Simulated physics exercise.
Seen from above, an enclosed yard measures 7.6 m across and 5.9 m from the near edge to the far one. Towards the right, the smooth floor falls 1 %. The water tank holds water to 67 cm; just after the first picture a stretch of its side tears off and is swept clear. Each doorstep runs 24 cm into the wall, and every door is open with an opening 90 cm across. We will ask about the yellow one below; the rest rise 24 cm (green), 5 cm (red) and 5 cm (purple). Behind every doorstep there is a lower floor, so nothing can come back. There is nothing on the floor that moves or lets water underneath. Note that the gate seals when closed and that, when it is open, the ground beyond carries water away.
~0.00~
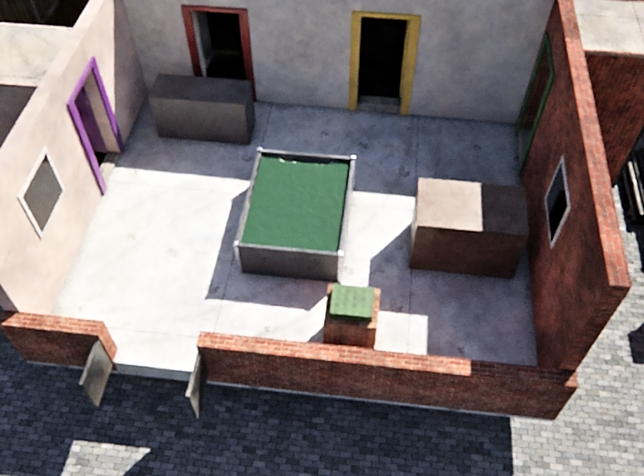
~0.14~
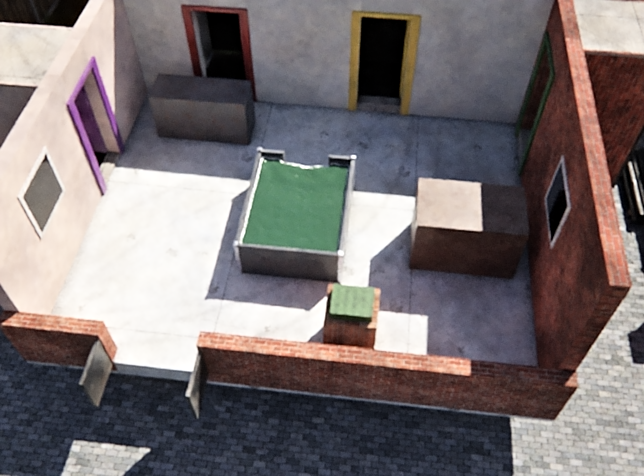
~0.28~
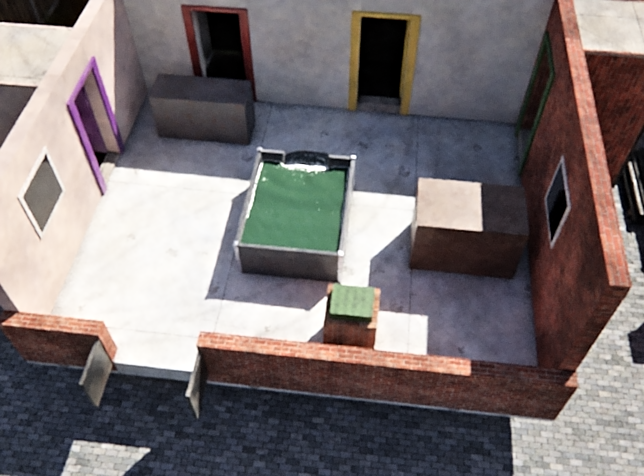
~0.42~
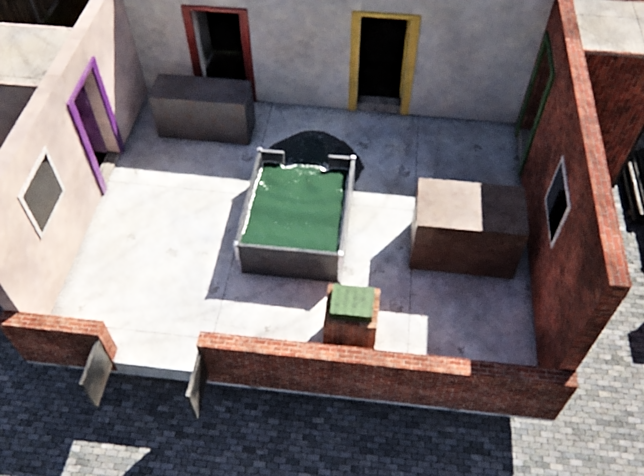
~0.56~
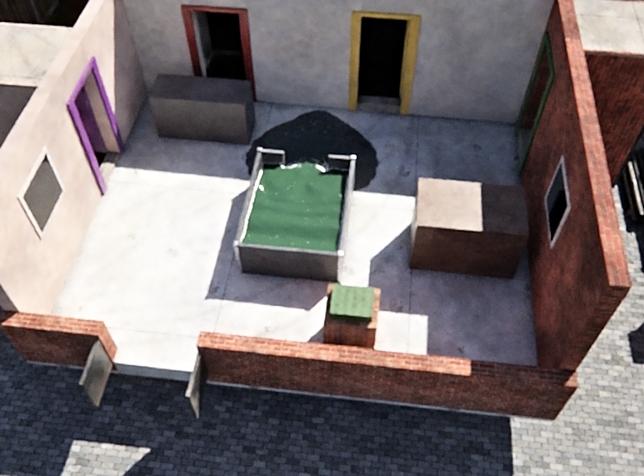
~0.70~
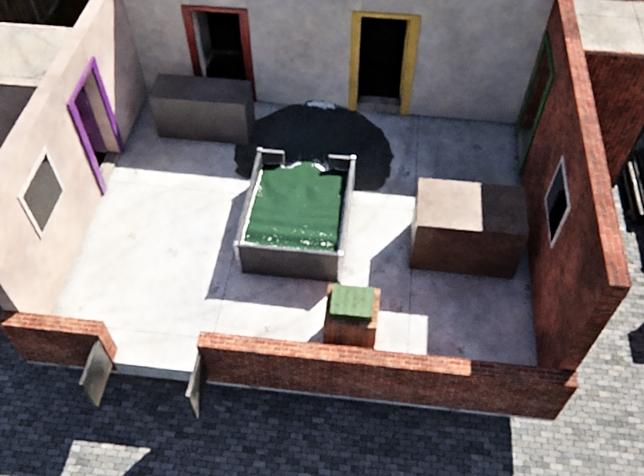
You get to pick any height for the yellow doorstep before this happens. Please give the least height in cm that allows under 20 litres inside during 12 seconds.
It would have to be roughly 18 cm high.
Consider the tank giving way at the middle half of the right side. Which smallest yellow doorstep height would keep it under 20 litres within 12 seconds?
If so: Around 7.5 cm.
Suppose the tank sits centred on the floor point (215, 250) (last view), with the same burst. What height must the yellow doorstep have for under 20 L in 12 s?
Then close to 9.0 cm.
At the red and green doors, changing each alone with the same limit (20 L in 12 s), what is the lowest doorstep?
Close to 9.0 cm (red) and close to 16 cm (green).
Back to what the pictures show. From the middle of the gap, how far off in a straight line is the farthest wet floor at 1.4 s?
Around 3.0 m from the gap.
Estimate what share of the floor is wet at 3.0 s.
Roughly 25 percent of the floor is wet.
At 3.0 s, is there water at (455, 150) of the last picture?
At that moment it's submerged.
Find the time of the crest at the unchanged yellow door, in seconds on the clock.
The level tops out near 2.0 seconds.
After 1.4 s water covers 15 % of the floor, deepest (32 cm) near (319, 110); 23 cm at the yellow door, 1 litre in over its 19 cm doorstep.
After 3.0 s water covers 25 % of the floor, deepest (26 cm) near (153, 102); 18 cm at the yellow door, 15 litres in over its 19 cm doorstep.
After 12.0 s water covers 90 % of the floor, deepest (10 cm) near (493, 222); 7 cm at the yellow door, 16 litres in over its 19 cm doorstep.
At the yellow door as built, the water arrived by 0.9 s and peaked near 24 cm at 2.0 s.
Run again over the same 12 s with other heights there, 31 litres in over 16.5 cm, 6 litres over 22 cm. The limit of 20 litres is kept from about 18 cm up.
